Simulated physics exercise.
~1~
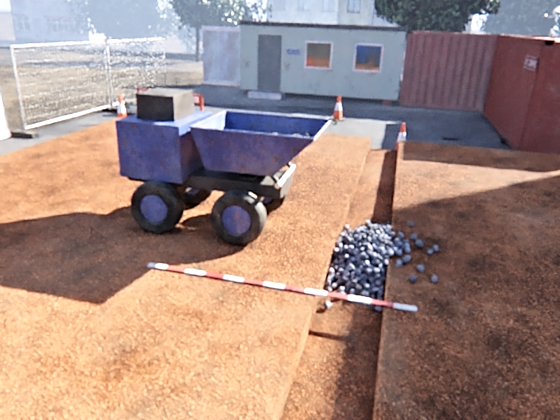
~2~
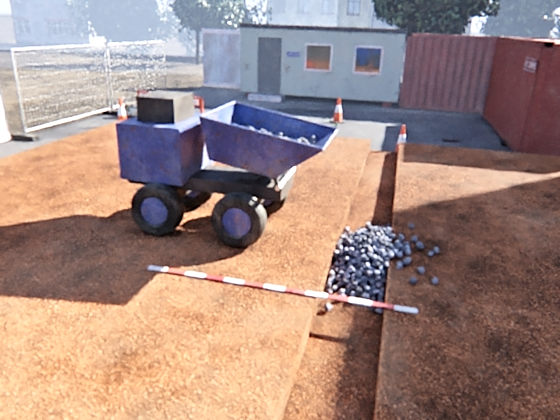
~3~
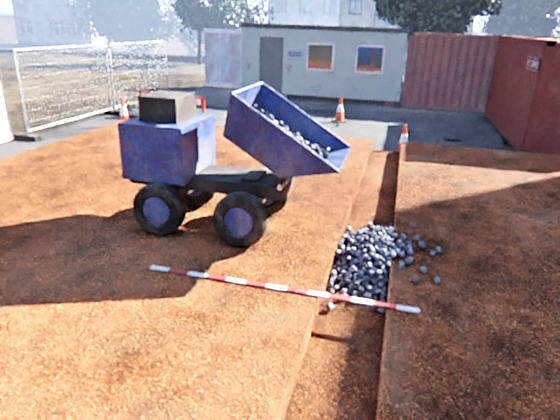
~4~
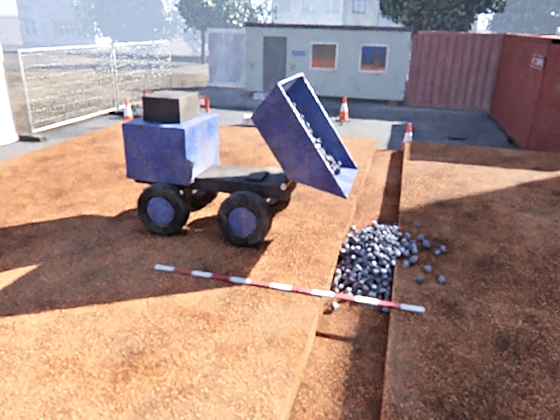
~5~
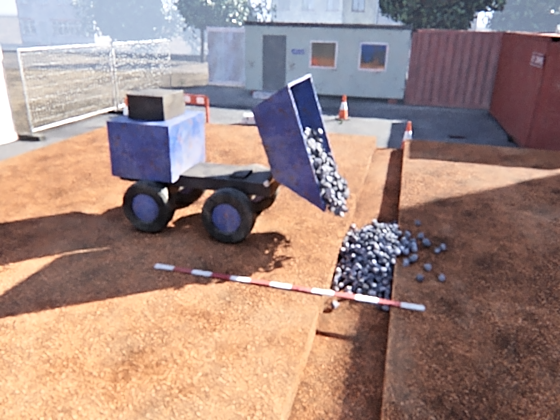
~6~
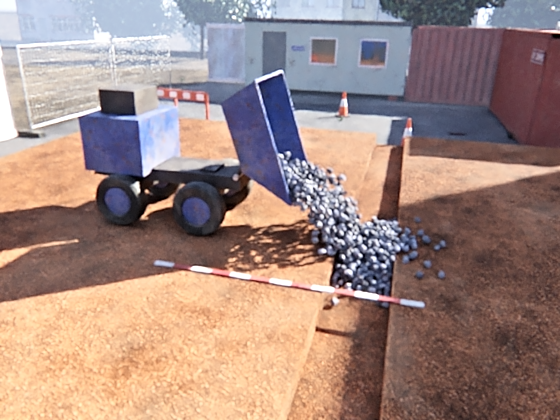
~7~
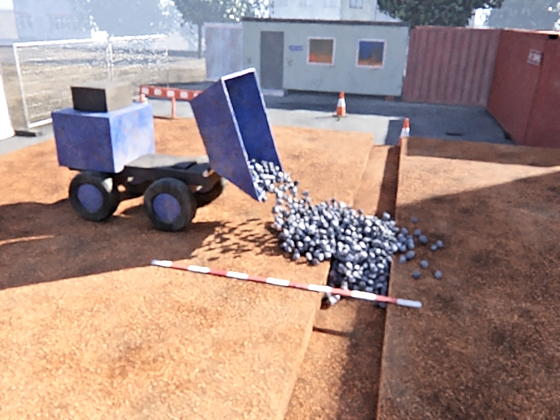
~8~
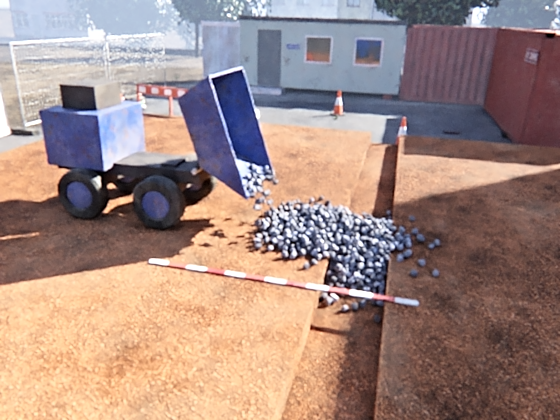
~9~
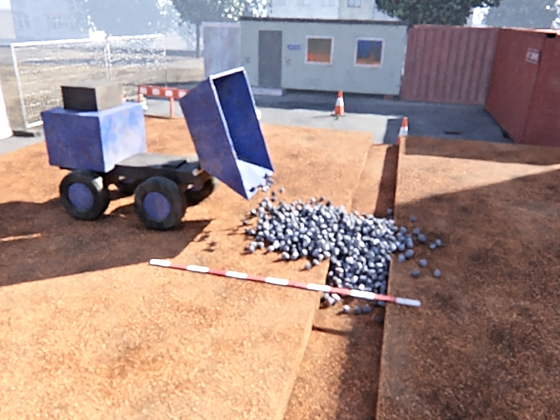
On a sunlit yard of reddish-brown ground, a blue dumper stands facing a narrow trench partly filled with loose grey stones, with a red-and-white staff lying across it and cabins and containers behind. Its skip tips forward to the right, steeper and steeper, while the stones inside stay put at first. As it nears its steepest tilt, the dumper starts rolling back to the left and the stones pour from the lip. They spill onto the near edge and into the trench, joining the earlier pile. The dumper stops with its skip still raised and empty, leaving a broad heap stretching from the ground into the trench.
